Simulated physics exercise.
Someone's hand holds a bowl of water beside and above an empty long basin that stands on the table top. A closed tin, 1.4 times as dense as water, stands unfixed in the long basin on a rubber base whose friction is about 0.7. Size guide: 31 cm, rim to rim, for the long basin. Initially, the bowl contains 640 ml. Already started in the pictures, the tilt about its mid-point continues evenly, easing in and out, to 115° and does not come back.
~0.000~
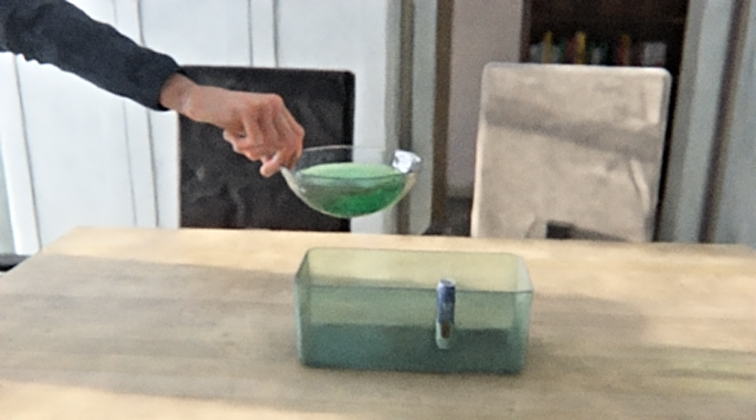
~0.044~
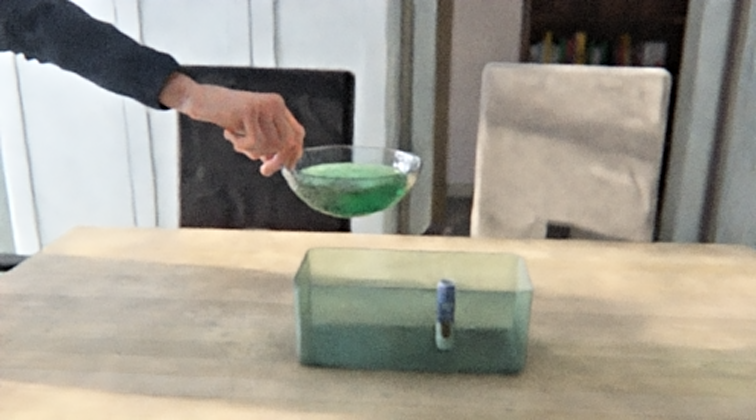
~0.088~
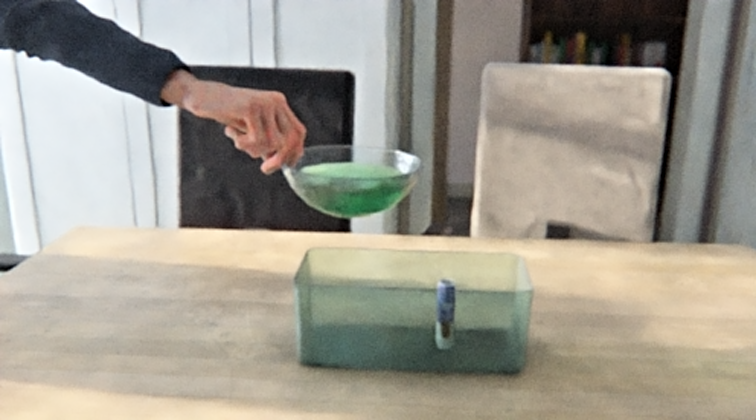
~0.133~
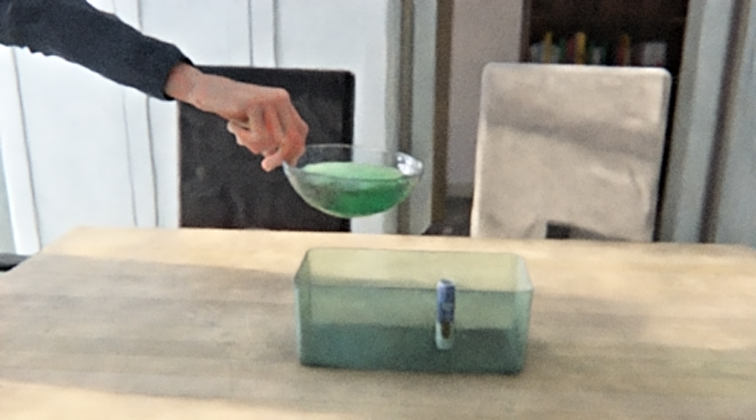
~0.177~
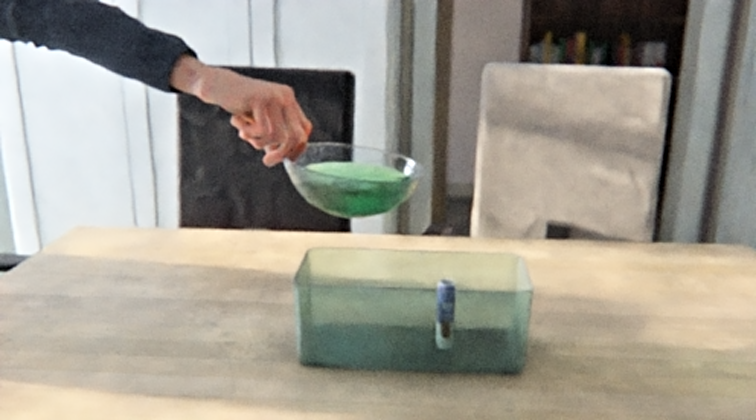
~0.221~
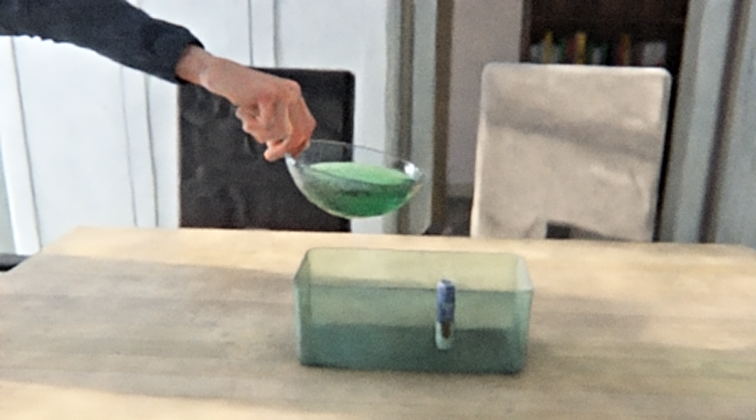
On a wooden table with two chairs behind it, a hand reaches in from the left, holding a clear glass bowl of green liquid above a long greenish basin with a small blue-topped object at its front. The bowl stays nearly level at first, then the hand tilts it slightly to the right.
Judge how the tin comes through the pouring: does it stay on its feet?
Yes.
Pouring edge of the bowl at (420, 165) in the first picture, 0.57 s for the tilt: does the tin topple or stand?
After that, the tin overturns.
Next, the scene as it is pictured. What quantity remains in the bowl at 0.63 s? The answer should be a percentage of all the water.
Roughly 22 per cent.
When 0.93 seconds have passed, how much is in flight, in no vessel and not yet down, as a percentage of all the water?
Estimate: About 1 in a hundred.
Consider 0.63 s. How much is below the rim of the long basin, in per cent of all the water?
Roughly 44 per cent.
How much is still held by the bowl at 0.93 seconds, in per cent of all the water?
Some 0 per cent.
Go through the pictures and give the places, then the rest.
The first frame shows tilt 0°; pouring edge (422, 164); surface from (291, 175) to (413, 177); the long basin's rim runs from (301, 266) to (527, 273); the tin's top is at (447, 285).
The second frame shows tilt 0°; pouring edge (422, 165); surface from (291, 174) to (413, 178).
The third frame shows tilt 2°; pouring edge (423, 167); surface from (291, 173) to (414, 178).
The fourth frame shows tilt 4°; pouring edge (423, 170); surface from (292, 173) to (414, 180).
The fifth frame shows tilt 7°; pouring edge (424, 173); surface from (294, 171) to (416, 181).
The sixth frame shows tilt 11°; pouring edge (425, 178); surface from (297, 171) to (418, 183).
After 0.63 s the tilt is 72° and 22 per cent is still to pour; the tin stands where it began.
After 0.93 s the tilt is 109° and 0 per cent is still to pour; the tin stands where it began.
After 1.24 s the tilt is 115° and 0 per cent is still to pour; the tin stands where it began.
After 1.58 s the tilt is 115° and 0 per cent is still to pour; the tin stands where it began.
In the end the tin stands where it began.
